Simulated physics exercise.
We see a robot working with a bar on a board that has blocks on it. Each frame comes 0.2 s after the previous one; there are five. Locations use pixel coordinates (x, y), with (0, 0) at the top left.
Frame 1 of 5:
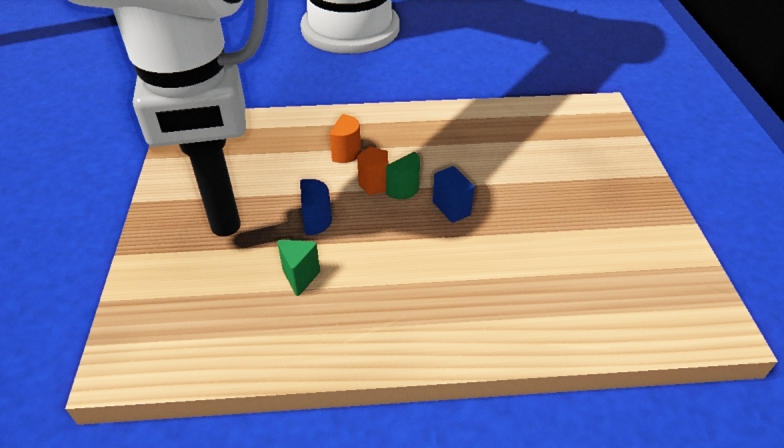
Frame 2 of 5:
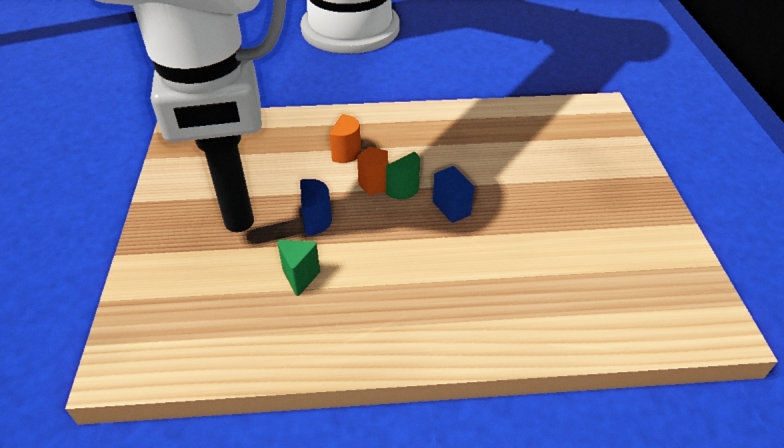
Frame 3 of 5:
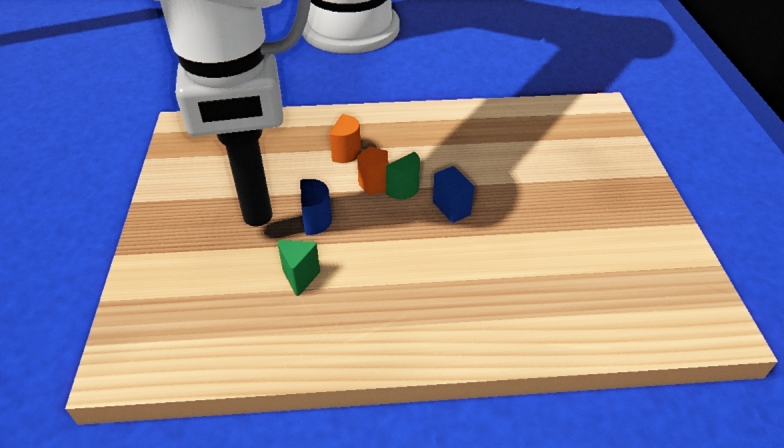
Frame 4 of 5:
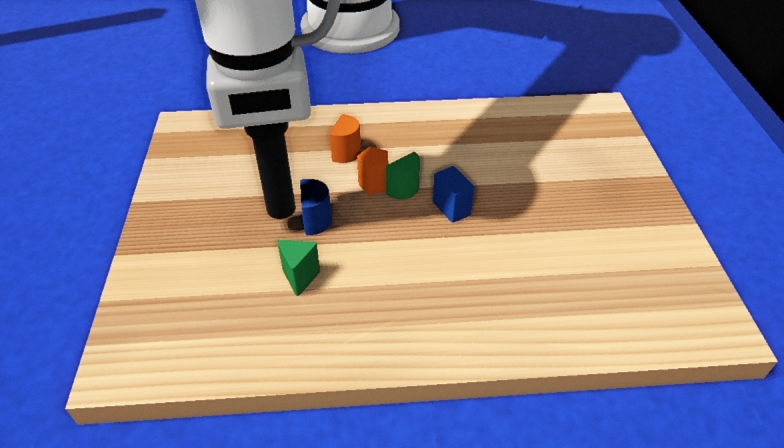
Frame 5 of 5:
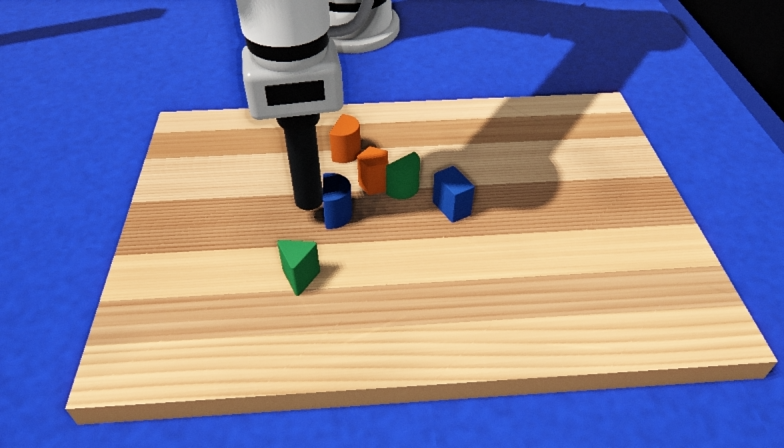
On a striped wooden board laid over a bright blue surface, seen from a fixed raised view, a white robot arm holds a black bar pointing down. Orange, green and blue blocks sit around the upper middle, with a green triangular one nearer the viewer. The arm moves the bar steadily right and slightly away, then pushes the curved blue block a short way right while the others stay still.
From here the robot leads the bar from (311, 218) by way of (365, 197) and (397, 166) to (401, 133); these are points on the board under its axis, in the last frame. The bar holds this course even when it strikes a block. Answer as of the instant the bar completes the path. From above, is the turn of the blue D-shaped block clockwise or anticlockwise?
The twist is clockwise.
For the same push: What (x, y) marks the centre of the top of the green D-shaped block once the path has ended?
At roughly (427, 158).
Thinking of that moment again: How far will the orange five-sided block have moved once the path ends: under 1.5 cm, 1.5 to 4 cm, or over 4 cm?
Moves over 4 cm.
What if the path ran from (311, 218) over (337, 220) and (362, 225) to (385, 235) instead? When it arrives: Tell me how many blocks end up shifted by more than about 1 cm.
The count is one.
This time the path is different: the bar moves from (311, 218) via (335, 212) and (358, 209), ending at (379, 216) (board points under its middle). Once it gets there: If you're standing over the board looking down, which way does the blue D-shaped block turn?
It twists anticlockwise.
What follows on the original path. One third of the way, bar at (365, 180); blue D-shaped block at (388, 176), turned 20° clockwise; orange five-sided block at (385, 152), turned 55° anticlockwise; green D-shaped block at (416, 160).
Two thirds of the way, bar at (397, 149); blue D-shaped block at (396, 174), turned 45° clockwise; orange five-sided block at (411, 123), turned 75° anticlockwise; green D-shaped block at (427, 158), turned 20° anticlockwise.
At the end, bar at (401, 116); blue D-shaped block at (396, 174), turned 45° clockwise; orange D-shaped block in place; orange five-sided block at (426, 99); green D-shaped block at (427, 158), turned 20° anticlockwise.
